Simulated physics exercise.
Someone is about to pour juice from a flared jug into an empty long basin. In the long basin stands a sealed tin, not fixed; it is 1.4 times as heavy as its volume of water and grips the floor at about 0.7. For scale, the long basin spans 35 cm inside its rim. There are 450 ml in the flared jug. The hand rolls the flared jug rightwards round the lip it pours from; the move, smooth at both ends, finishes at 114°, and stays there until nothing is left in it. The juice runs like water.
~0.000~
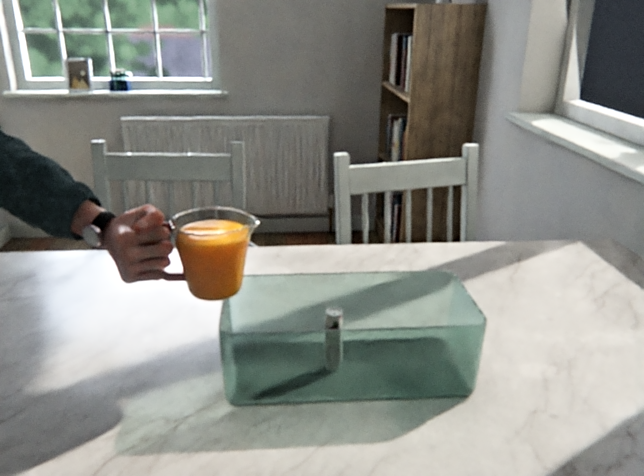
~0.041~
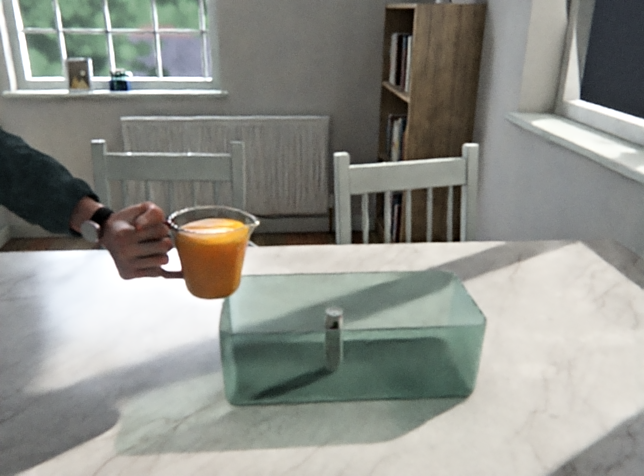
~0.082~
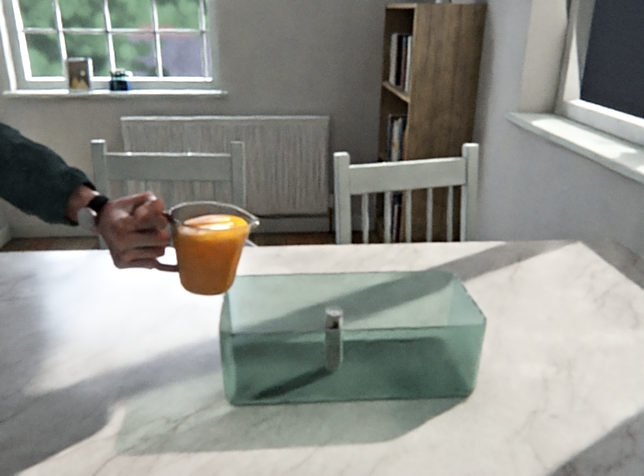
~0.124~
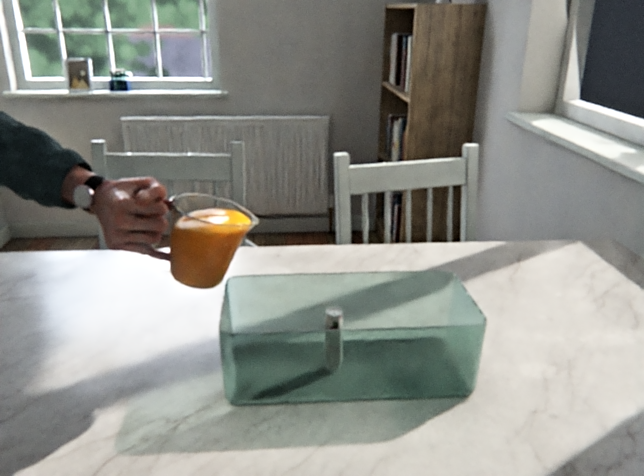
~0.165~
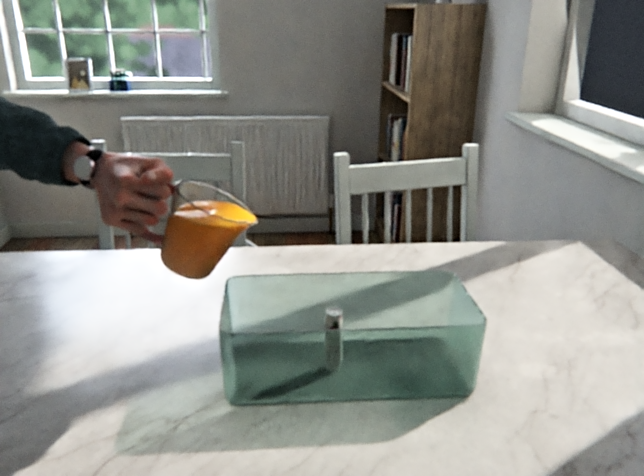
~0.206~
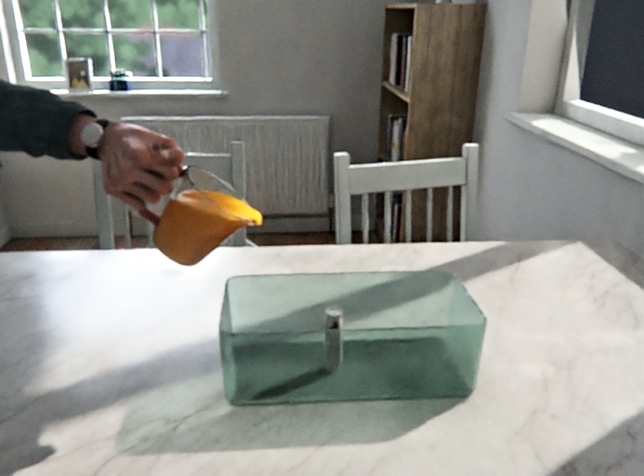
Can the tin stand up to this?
It goes over.
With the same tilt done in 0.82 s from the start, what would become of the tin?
The tin goes over.
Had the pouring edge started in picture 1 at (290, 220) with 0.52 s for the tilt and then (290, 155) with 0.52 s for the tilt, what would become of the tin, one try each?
First it stays up; then it remains upright.
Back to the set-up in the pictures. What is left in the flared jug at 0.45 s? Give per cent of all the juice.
Some 48 per cent.
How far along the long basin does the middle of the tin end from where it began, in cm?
Some 9.5 cm.
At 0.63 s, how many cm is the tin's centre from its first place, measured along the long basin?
Some 4 cm.
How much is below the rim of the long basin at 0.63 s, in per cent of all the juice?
Some 80 per cent.
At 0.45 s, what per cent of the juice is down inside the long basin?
About 7 per cent.
Then, 0.45 s in, the tilt is 109° and 47 per cent is still to pour; the tin stands where it began.
Then, 0.63 s in, the tilt is 114° and 1 per cent is still to pour; the tin leans 46°.
Then, 0.82 s in, the tilt is 114° and 0 per cent is still to pour; the tin lies on its side.
Then, 1.02 s in, the tilt is 114° and 0 per cent is still to pour; the tin lies on its side.
Finally, the tin lies on its side.
